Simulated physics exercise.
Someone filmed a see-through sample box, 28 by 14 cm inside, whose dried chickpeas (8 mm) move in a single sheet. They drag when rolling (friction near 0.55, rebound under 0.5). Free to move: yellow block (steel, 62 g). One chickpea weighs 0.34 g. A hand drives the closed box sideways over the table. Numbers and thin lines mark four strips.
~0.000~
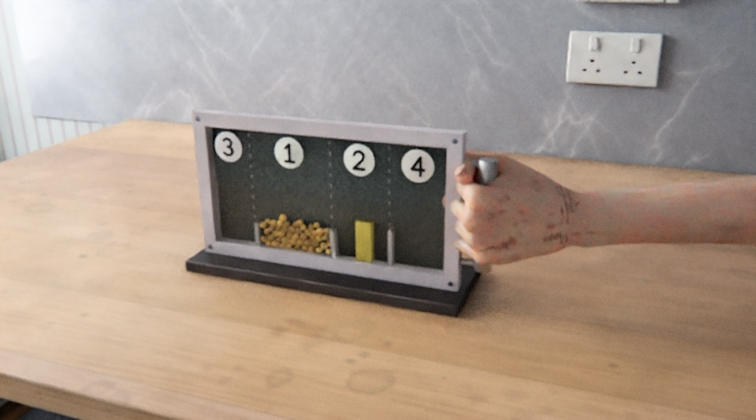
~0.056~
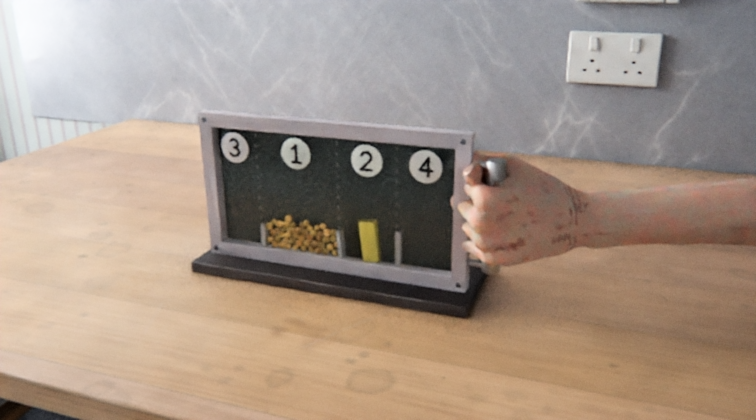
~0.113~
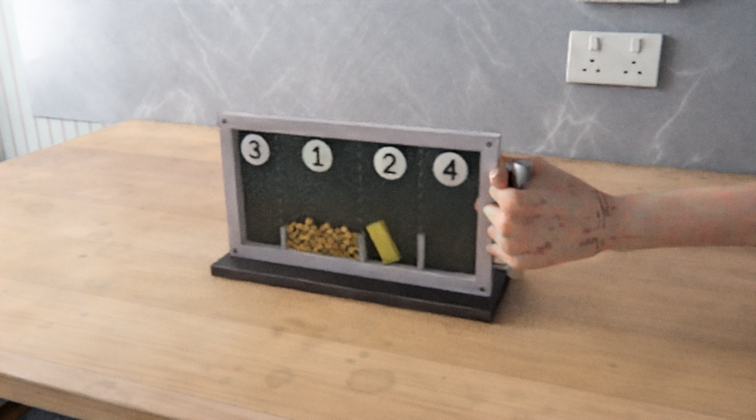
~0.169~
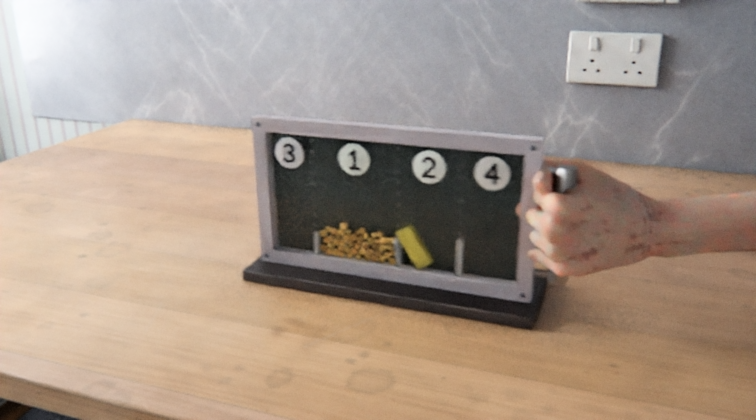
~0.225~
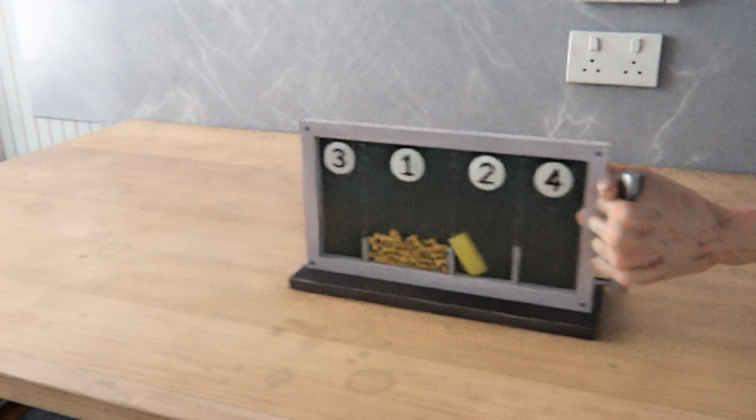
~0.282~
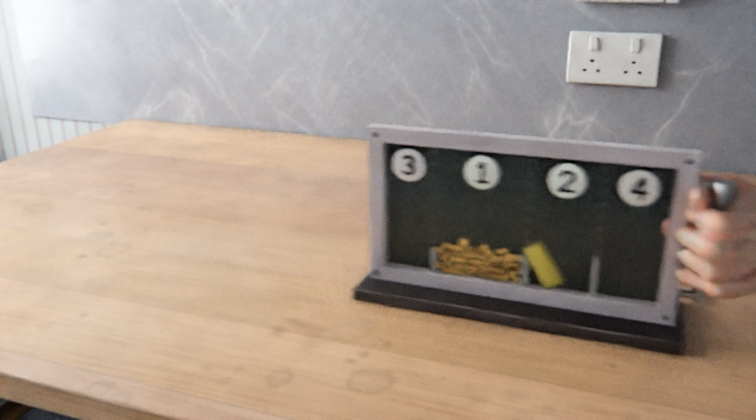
A shallow, see-through box in a pale frame on a dark base stands on a wooden table, seen from slightly above before a grey marbled wall with a white socket. Behind its clear front are small tan pellets under the number one and an upright yellow block under the number two. A hand gripping the right side slides it rightward, increasingly fast, and the block tilts left while the camera stays still.
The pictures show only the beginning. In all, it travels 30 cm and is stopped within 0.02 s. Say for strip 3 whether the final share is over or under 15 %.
No. 3: Under 15 %.
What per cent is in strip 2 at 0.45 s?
Some 0 per cent.
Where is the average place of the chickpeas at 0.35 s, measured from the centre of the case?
About 3 cm left and 5 cm below.
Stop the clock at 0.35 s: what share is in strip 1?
Some 100 per cent.
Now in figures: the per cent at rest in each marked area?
Strip 1: 100; strip 2: 0; strip 3: 0; strip 4: 0.
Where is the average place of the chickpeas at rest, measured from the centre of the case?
About 3 cm left and 5 cm below.
After 0.35 s, it is 30 cm to the right; the chickpeas' middle is 3 cm left of and 5 cm below the centre; no. 1, 100 %.
After 0.45 s, it is 30 cm to the right; the chickpeas' middle is 4 cm left of and 4 cm below the centre; no. 1, 100 %.
After 0.60 s, it is 30 cm to the right; the chickpeas' middle is 3 cm left of and 5 cm below the centre; no. 1, 100 %.
At rest by 1.3 s, it is 30 cm to the right; no. 1, 100 %, no. 2, 0 %, no. 3, 0 %, no. 4, 0 %.
